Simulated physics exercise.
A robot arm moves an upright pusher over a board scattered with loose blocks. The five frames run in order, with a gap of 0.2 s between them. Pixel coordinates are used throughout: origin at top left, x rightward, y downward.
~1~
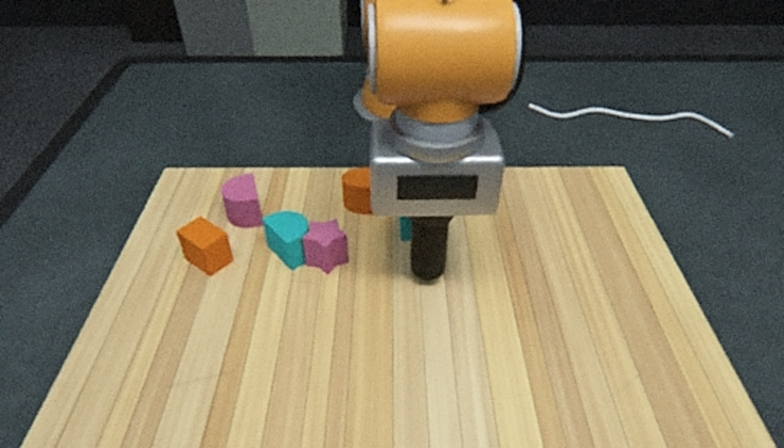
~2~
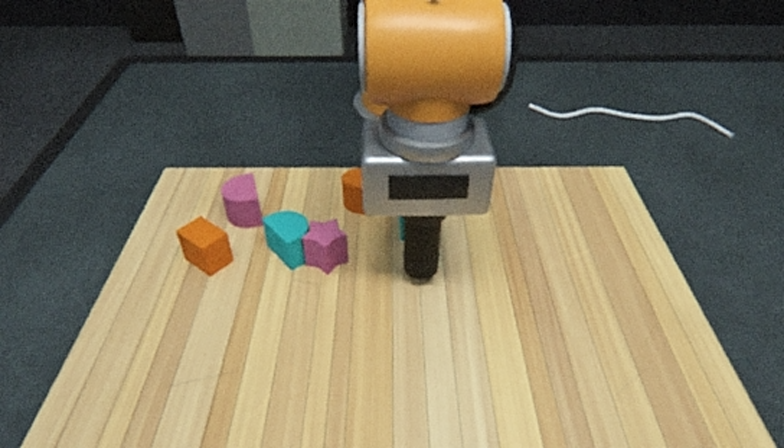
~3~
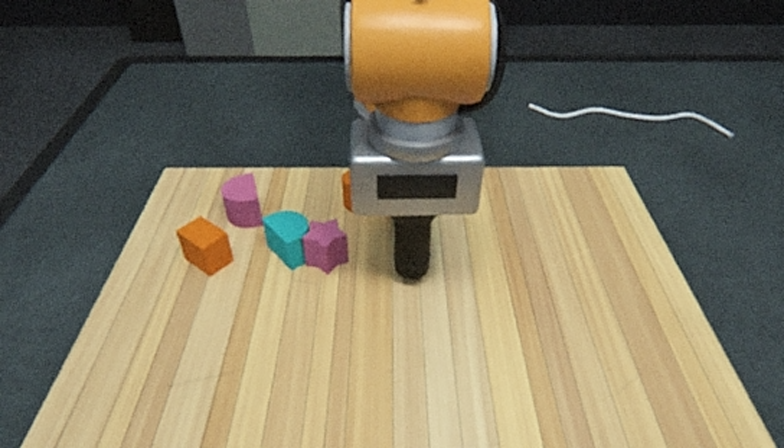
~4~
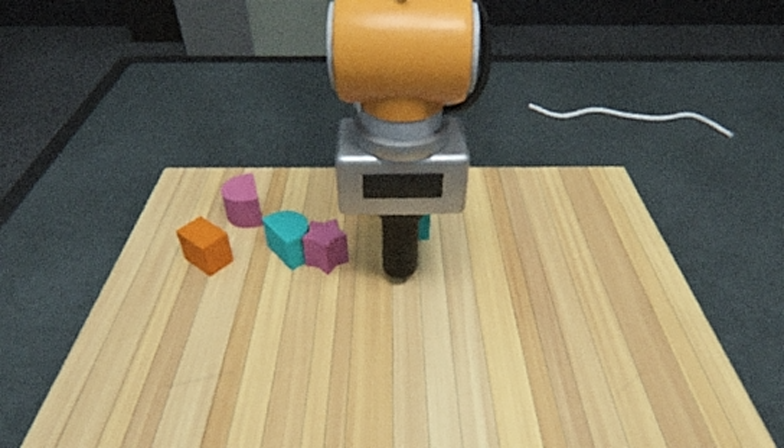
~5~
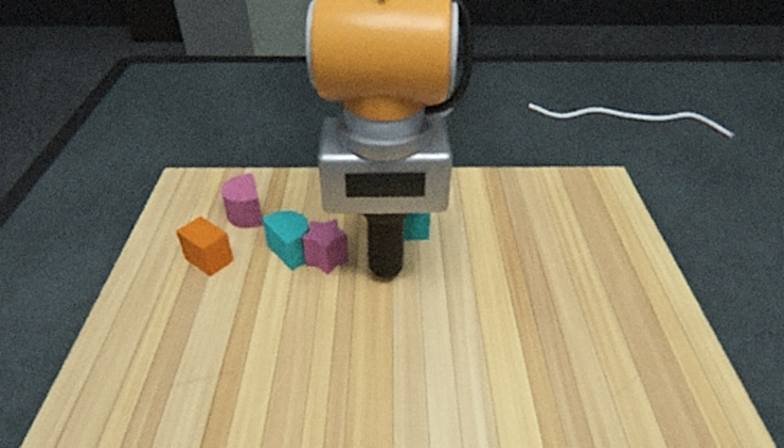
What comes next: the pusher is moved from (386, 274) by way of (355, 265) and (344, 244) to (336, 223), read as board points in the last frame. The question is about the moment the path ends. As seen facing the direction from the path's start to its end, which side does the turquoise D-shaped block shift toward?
My prediction: Leftwards.
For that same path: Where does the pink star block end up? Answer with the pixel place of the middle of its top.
Its top middle will sit at (305, 207).
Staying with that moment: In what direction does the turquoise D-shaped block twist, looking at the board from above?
Against the clock.
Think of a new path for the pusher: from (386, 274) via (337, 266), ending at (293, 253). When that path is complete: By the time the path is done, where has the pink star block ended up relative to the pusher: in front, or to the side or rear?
My answer is that the pink star block is still ahead.
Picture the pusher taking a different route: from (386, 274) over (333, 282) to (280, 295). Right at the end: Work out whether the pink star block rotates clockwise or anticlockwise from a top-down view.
From the top, the block rotates clockwise.
On the path given first. One third of the way, pusher at (353, 256); turquoise D-shaped block at (280, 223); pink star block at (317, 228).
Two thirds of the way, pusher at (343, 235); turquoise D-shaped block at (267, 221), turned 20° anticlockwise; pink star block at (307, 215), turned 40° anticlockwise.
At the end, pusher at (335, 215); turquoise D-shaped block at (266, 222), turned 25° anticlockwise; pink star block at (305, 207), turned 75° anticlockwise; orange elliptical block unmoved.
